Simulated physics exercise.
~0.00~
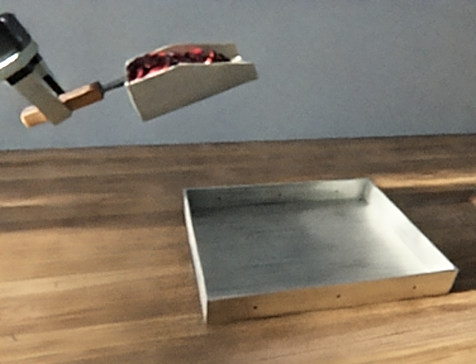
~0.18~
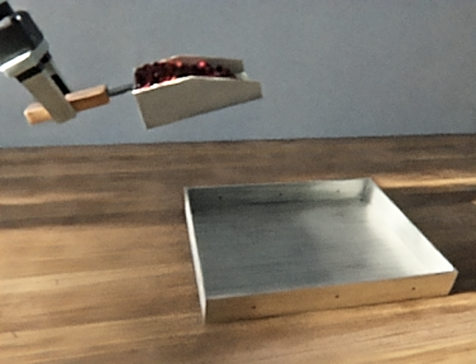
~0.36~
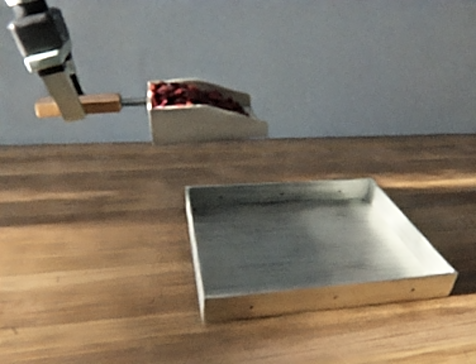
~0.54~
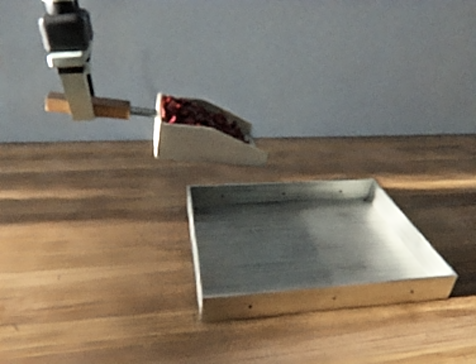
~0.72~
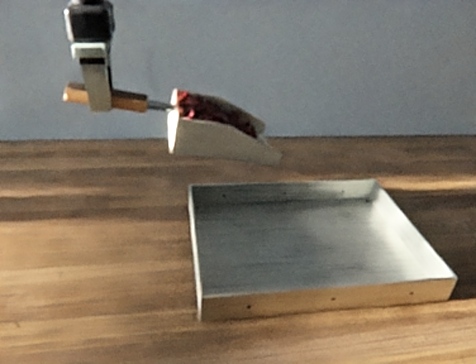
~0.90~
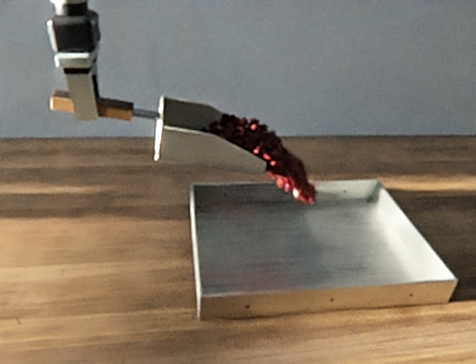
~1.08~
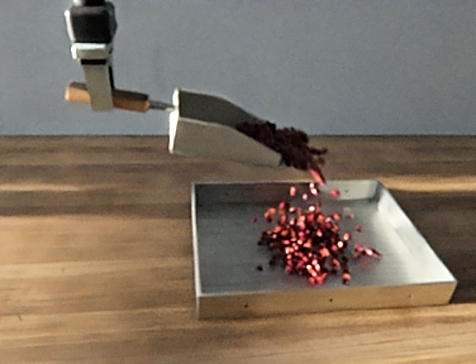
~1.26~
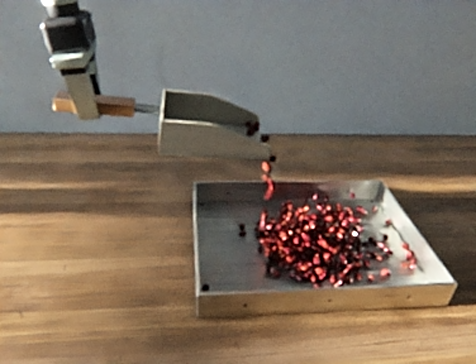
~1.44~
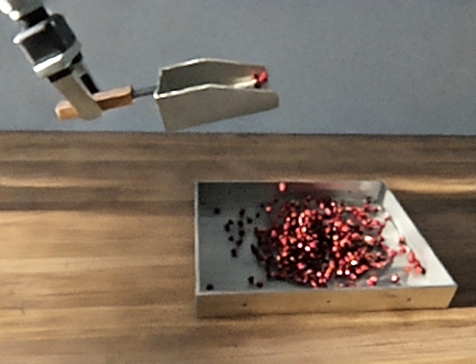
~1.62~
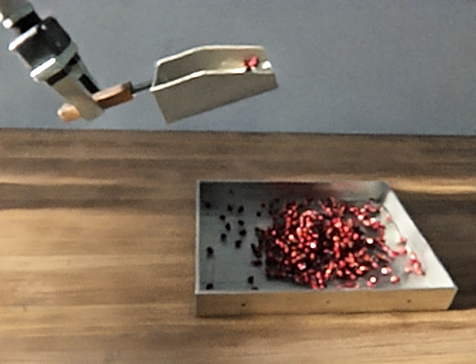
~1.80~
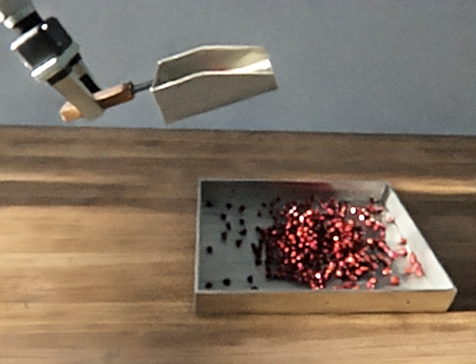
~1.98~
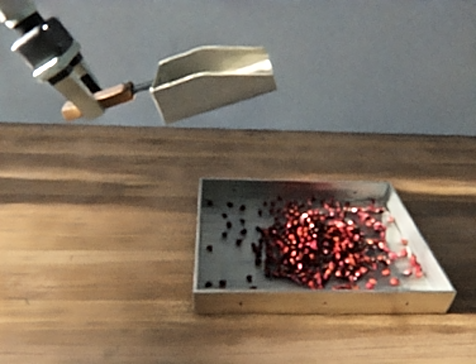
Red and dark beans pouring from a robot arm's scoop into a metal tray, before the nearly empty scoop tilts back still.
